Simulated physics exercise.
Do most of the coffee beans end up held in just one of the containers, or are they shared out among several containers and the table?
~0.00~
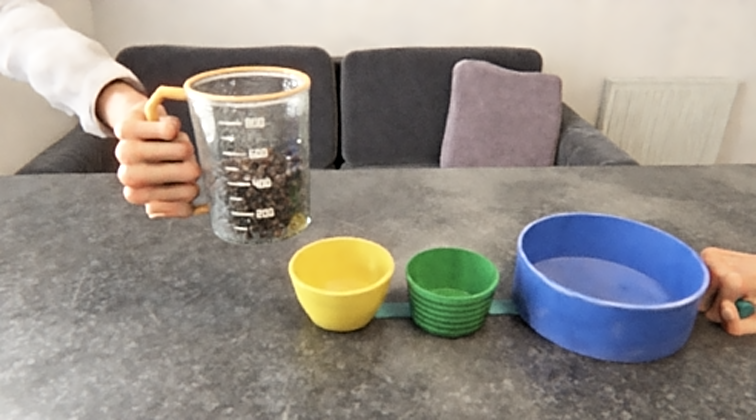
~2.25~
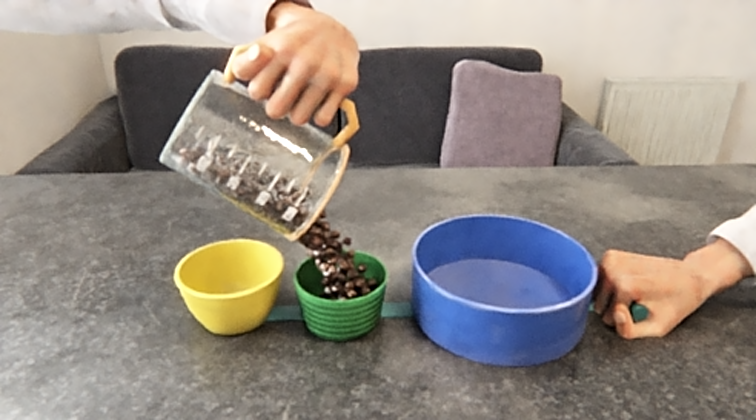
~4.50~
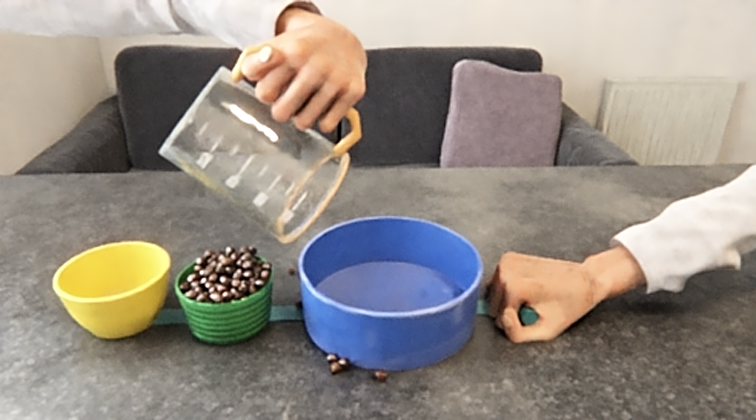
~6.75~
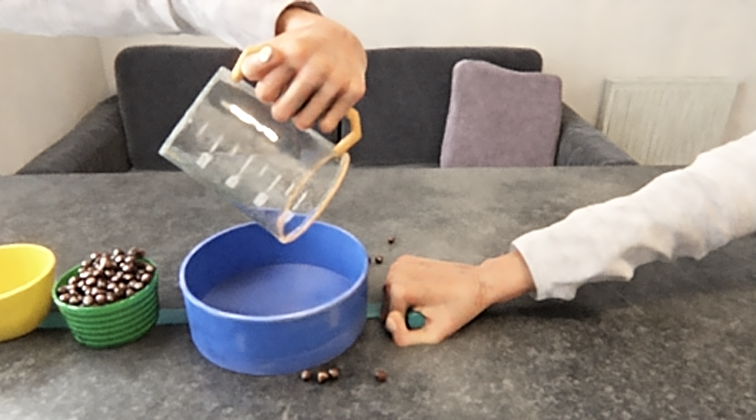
Most of them end up in just one container, the green dish. The yellow bowl and the blue pot stay empty, and only a few beans lie on the table.
A person in white sleeves holds a clear jug of dark coffee beans above a grey table, seen from the front with a dark sofa behind. A yellow bowl, a green dish and a blue pot stand in a row on a strip, with the other hand at its right end. The row slides left as the jug tips over, and beans pour into the green dish. The row keeps moving left beneath the emptied jug. At the end the green dish is heaped with beans, the yellow bowl and blue pot are empty, and a few beans lie on the table.
